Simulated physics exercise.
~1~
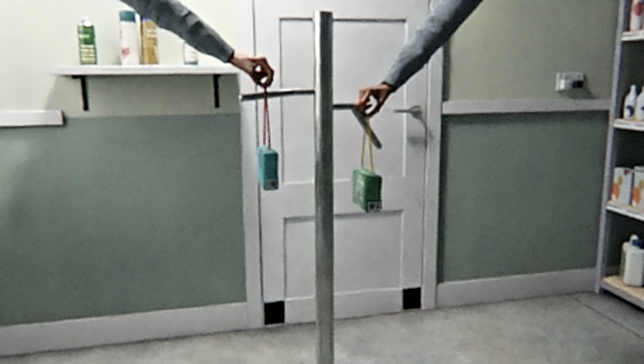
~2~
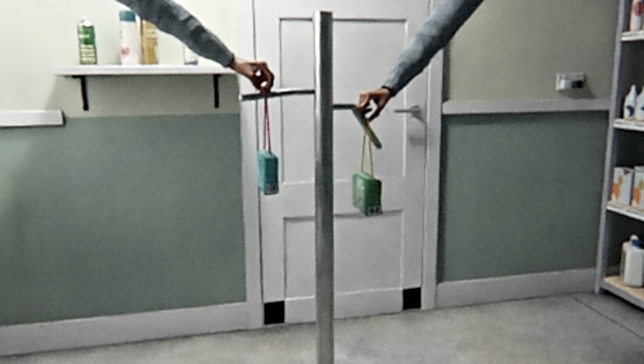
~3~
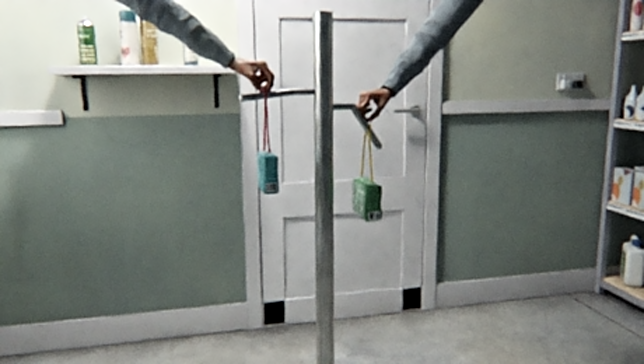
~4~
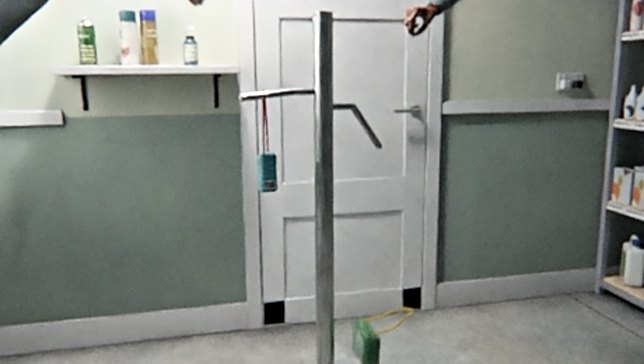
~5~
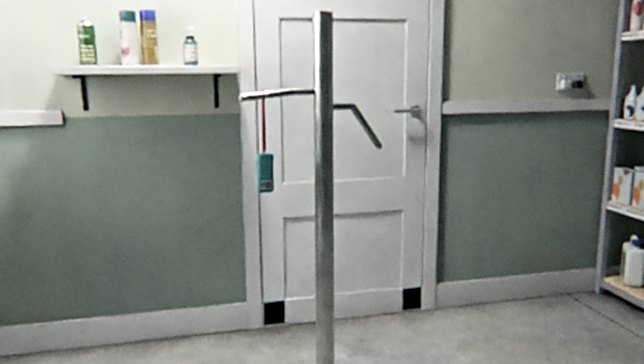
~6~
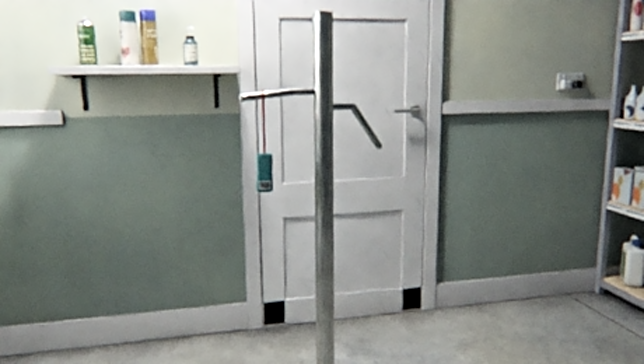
In this clip, two hands hang a turquoise pouch and a green pouch by their loops on a post's left and right pegs, then withdraw. The green pouch drops toward the floor and out of view, while the turquoise pouch stays hanging on the left peg.
